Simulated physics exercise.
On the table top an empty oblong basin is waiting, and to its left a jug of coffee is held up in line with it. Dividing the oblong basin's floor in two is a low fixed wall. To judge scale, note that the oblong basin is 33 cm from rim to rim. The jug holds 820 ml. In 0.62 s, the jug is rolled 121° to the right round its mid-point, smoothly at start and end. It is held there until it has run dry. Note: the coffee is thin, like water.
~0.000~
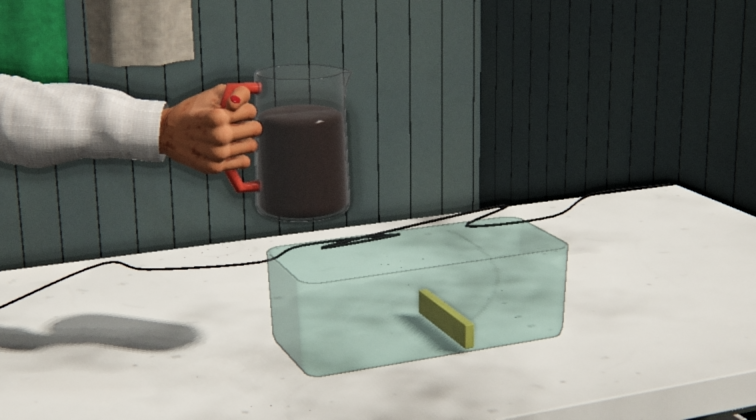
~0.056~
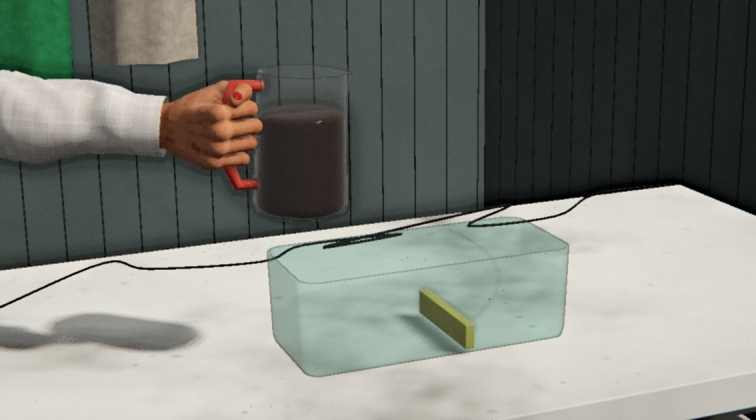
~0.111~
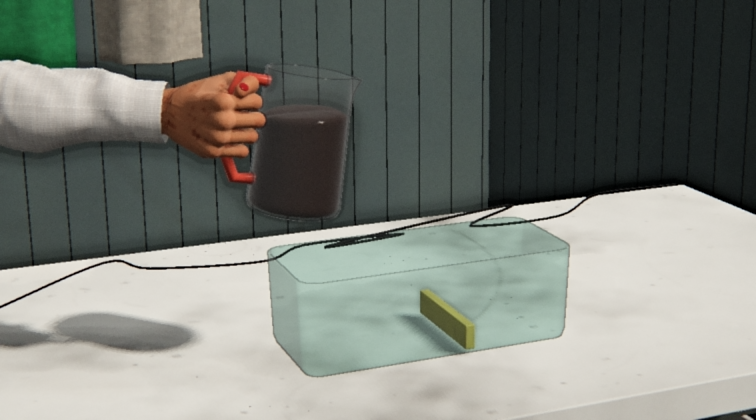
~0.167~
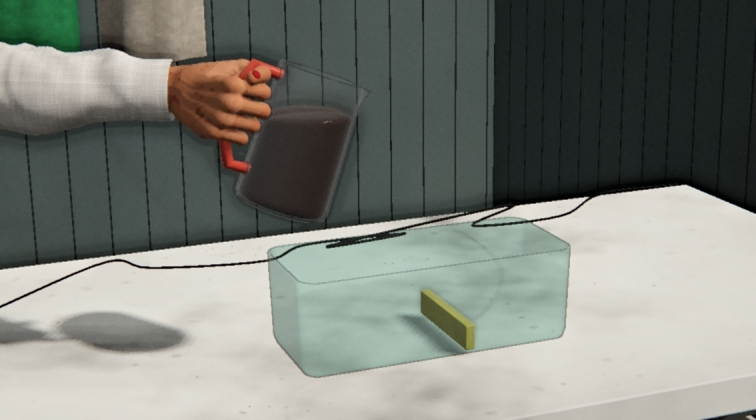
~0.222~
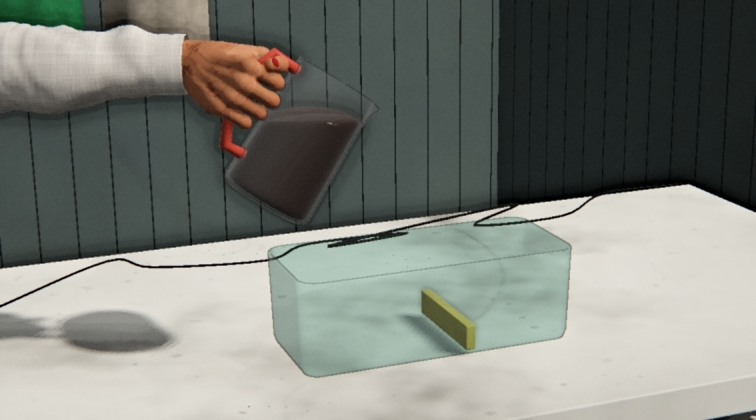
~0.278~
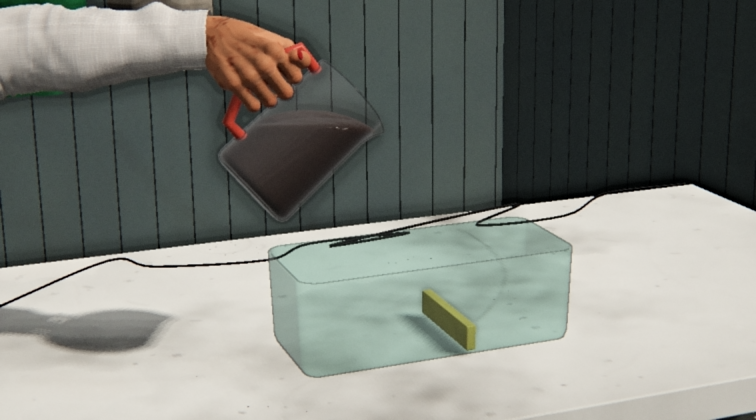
On a white table top, a clear, empty oblong basin sat while a hand held a red-handled jug of dark coffee above its left side, then steadily tilted the jug over to the right.
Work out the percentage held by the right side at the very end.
I would put it at 15 per cent.
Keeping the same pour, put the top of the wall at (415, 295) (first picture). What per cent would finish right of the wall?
Around 40 %, I'd say.
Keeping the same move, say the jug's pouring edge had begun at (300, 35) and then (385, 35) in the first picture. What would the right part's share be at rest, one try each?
Try 1: Approx. 20 %; try 2: Approx. 55 %.
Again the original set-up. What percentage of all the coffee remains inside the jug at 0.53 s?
At that time about 62 in a hundred parts are still held.
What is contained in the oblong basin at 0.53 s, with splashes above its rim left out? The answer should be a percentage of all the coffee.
Some 16 per cent.
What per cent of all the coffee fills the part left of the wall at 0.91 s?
I'd put it at close to 72 %.
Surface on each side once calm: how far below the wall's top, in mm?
Measured: Left around 8 mm, right around 24 mm.
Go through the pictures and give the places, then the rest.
It leans 0°; its right rim is at (351, 69); the coffee meets the walls at (258, 117) and (338, 109); the oblong basin's rim runs from (283, 268) to (543, 232); the wall's top is at (445, 308), in the first frame.
It leans 2°; its right rim is at (354, 71); the coffee meets the walls at (259, 116) and (339, 109), in the second frame.
It leans 9°; its right rim is at (361, 78); the coffee meets the walls at (261, 117) and (343, 110), in the third frame.
It leans 20°; its right rim is at (371, 90); the coffee meets the walls at (256, 137) and (348, 112), in the fourth frame.
It leans 34°; its right rim is at (379, 108); the coffee meets the walls at (245, 148) and (356, 115), in the fifth frame.
It leans 51°; its right rim is at (383, 131); the coffee meets the walls at (223, 148) and (368, 123), in the sixth frame.
By 0.53 s the tilt is 115° and 62 per cent is still to pour, 15 is left of the wall and 0 right of it.
By 0.72 s the tilt is 121° and 12 per cent is still to pour, 67 is left of the wall and 2 right of it.
By 0.91 s the tilt is 121° and 1 per cent is still to pour, 73 is left of the wall and 6 right of it.
By 1.12 s the tilt is 121° and 0 per cent is still to pour, 79 is left of the wall and 9 right of it.
At rest 73 per cent lies left of the wall, 15 right of it and 12 outside.
